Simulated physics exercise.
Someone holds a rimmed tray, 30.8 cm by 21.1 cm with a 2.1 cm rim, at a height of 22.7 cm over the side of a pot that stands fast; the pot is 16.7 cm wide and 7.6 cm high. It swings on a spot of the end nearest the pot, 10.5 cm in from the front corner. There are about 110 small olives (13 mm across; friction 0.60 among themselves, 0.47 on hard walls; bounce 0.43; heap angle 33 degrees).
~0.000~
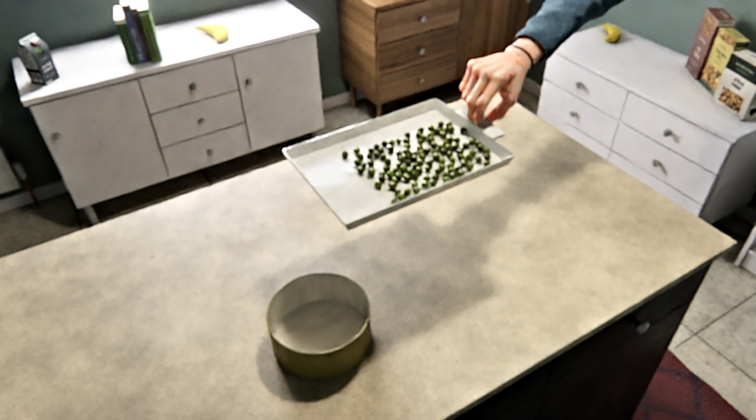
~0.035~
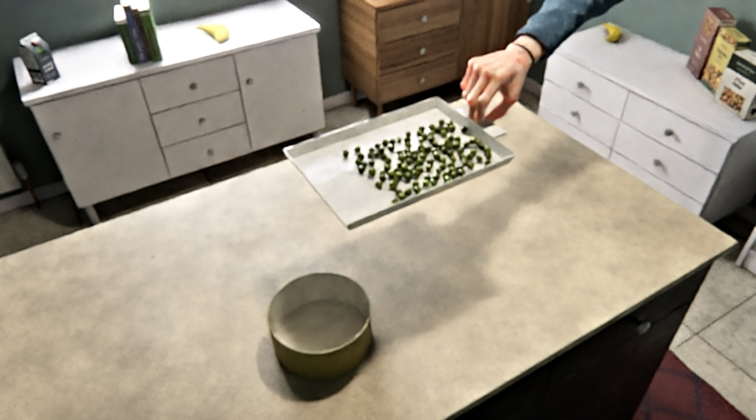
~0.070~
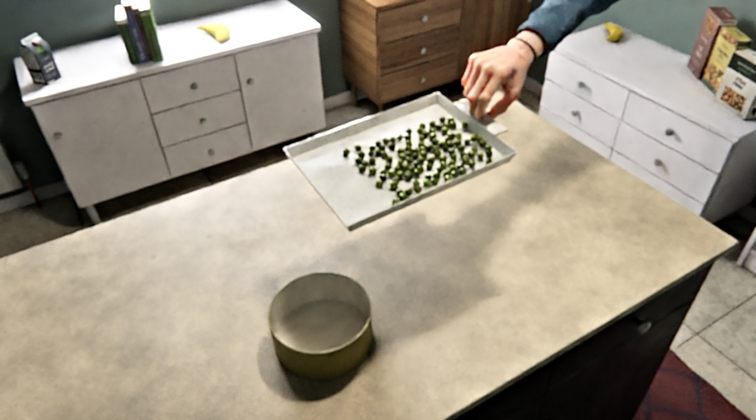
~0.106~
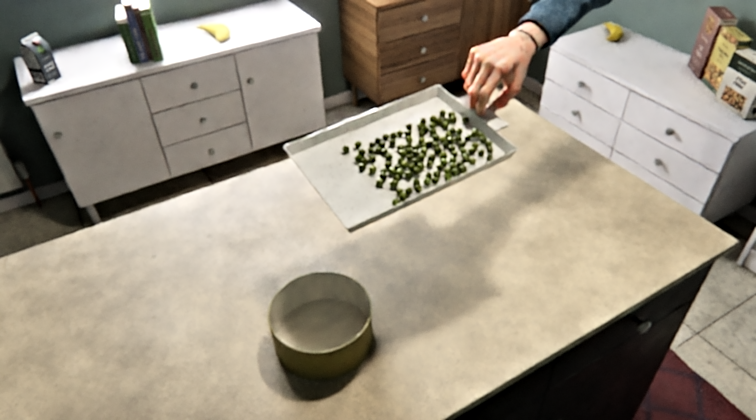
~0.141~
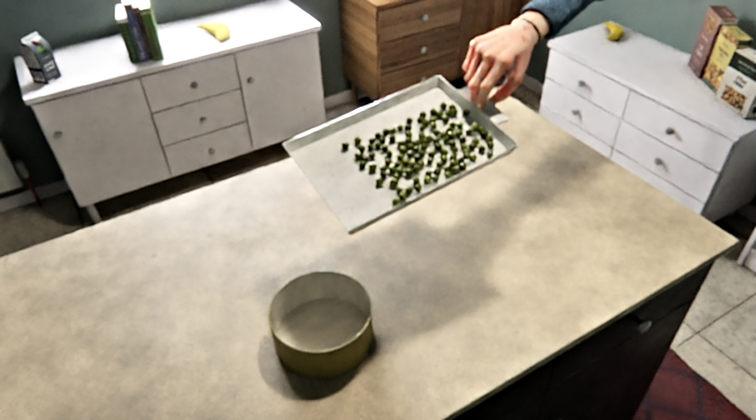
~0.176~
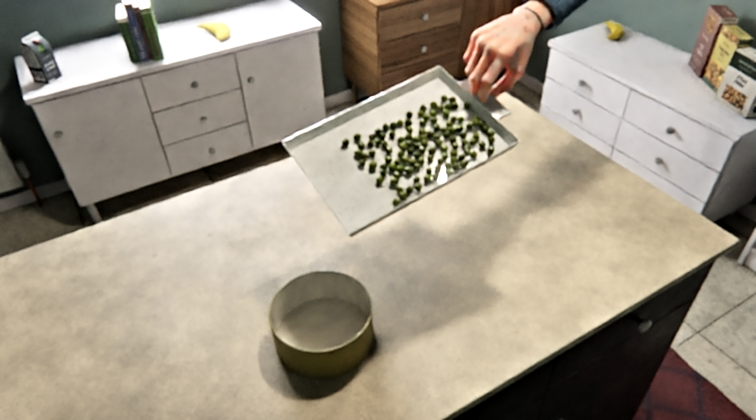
A hand slightly tilts a pale tray of small green olives above a round pot.
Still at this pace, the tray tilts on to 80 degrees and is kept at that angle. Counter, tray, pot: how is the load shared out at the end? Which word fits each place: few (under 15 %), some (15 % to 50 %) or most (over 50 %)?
Counter gets some; tray gets few; pot gets most.
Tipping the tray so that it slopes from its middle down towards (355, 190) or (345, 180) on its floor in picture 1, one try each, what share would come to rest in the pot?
Around 75 % for the first direction, around 25 % for the second.
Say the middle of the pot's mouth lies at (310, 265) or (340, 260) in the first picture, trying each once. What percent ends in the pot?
Roughly 5 and 20 percent.
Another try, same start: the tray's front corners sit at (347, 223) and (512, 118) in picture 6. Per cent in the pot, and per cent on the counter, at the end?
Split: Pot = 75, counter = 15.
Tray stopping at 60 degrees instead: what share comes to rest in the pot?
Pot share: About 35 per cent.
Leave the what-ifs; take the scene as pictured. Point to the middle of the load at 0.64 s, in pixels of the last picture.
Roughly (388, 210).
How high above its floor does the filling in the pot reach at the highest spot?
It gets to about 2.5 cm.
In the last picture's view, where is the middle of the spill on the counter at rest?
Somewhere around (396, 318), I'd say.
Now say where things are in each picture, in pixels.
The first picture shows tray tilt 0 degrees, front corners at (347, 220) and (509, 154); middle of the pieces at (422, 157); pot at (318, 310).
The second picture shows tray tilt 1 degrees, front corners at (348, 220) and (510, 153); middle of the pieces at (423, 156).
The third picture shows tray tilt 2 degrees, front corners at (349, 222) and (511, 151); middle of the pieces at (424, 155).
The fourth picture shows tray tilt 6 degrees, front corners at (349, 224) and (512, 148), lowest corner left front; middle of the pieces at (424, 151).
The fifth picture shows tray tilt 10 degrees, front corners at (349, 226) and (513, 144), lowest corner left front; middle of the pieces at (424, 147).
The sixth picture shows tray tilt 14 degrees, front corners at (350, 229) and (514, 140), lowest corner left front; middle of the pieces at (424, 144); pot at (321, 308). The tray's pace is about 120 degrees a second.
After 0.45 s, tilt 47 degrees; the tray holds 100 %, the pot 0 %.
After 0.64 s, tilt 69 degrees; the tray holds 90 %, the pot 0 %.
After 0.94 s, tilt 80 degrees; the tray holds 20 %, the pot 45 %.
In the end, at 2.0 s, counter 25 %, tray 10 %, pot 70 %.
